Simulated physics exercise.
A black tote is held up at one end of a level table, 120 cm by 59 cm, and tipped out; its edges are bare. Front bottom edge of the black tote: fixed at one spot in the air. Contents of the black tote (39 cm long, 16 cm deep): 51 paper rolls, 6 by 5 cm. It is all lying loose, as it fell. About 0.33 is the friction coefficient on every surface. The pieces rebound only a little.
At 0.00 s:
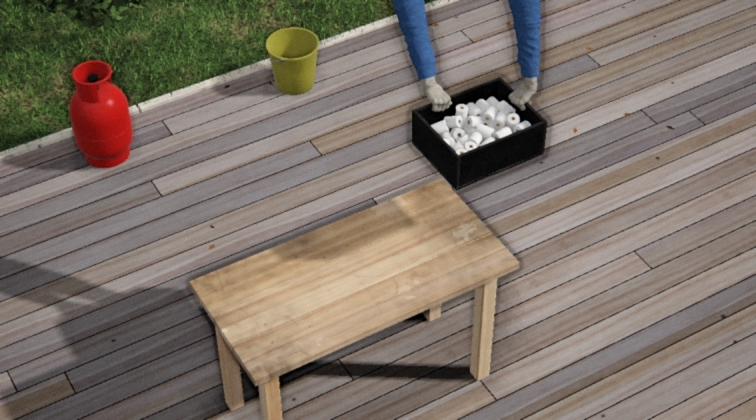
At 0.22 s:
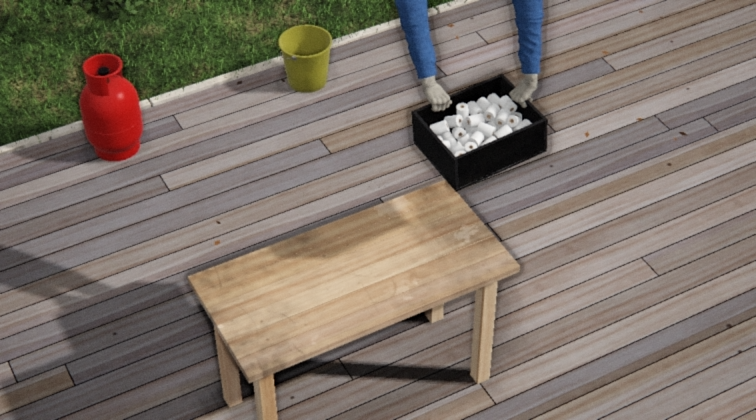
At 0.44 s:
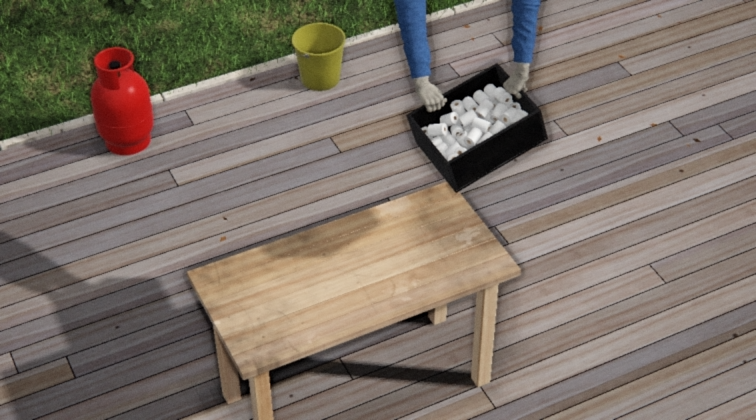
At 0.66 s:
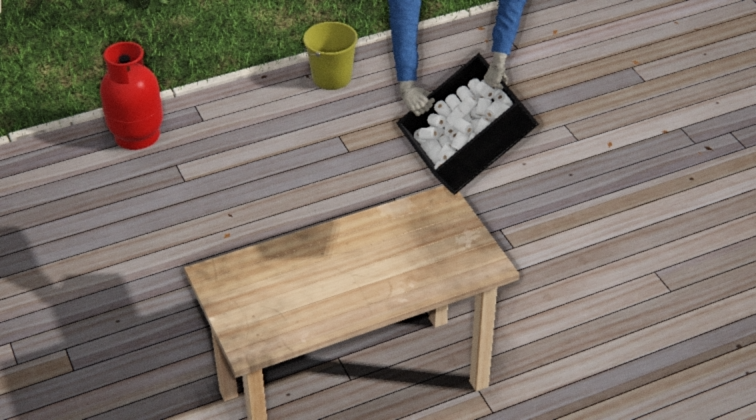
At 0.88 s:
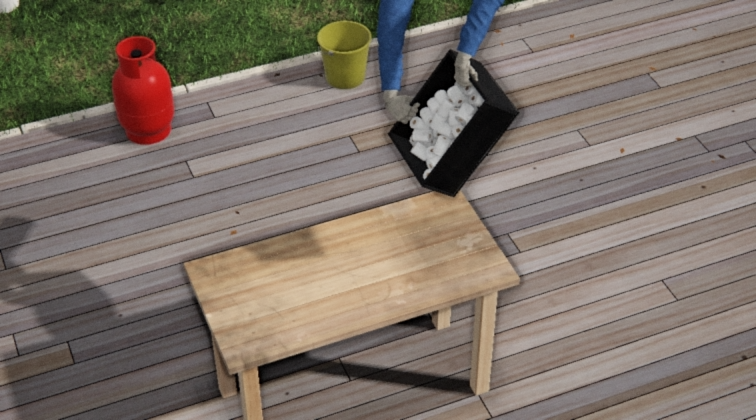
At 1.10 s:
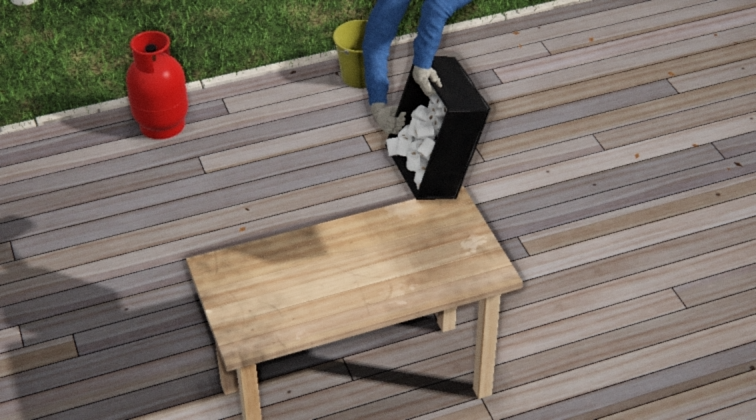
At the start, gloved hands in blue sleeves hold a black tote of loose white paper rolls level at the far end of a wooden table on a deck. The hands then tilt the tote leftward, slightly at first and then steeply, and the rolls shift together toward its lower side, still inside.
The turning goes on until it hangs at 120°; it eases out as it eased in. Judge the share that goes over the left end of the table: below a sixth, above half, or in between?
Result: Fewer than a sixth of them over the left end of the table.
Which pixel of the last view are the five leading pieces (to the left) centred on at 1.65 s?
Close to (307, 281).
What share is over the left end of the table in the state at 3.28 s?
I'd put it near 5 in a hundred by then.
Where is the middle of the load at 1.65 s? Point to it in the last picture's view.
Centre: About (383, 188).
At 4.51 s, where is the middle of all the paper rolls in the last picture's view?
Around (314, 271).
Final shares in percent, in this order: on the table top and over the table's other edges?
Estimate: 65 % then 30 %.
After 1.65 s, tilt 114°; 24 still in the black tote, 14 on the table top and 13 in the air.
After 2.33 s, tilt 120°; 43 on the table top, 1 over the left end of the table and 7 over the table's other edges.
After 3.28 s, tilt 120°; 33 on the table top, 2 over the left end of the table and 16 over the table's other edges.
Final count (at 4.51 s), 32 on the table top, 3 over the left end of the table and 16 over the table's other edges. Asked share, 3 of 51, 6 per cent.
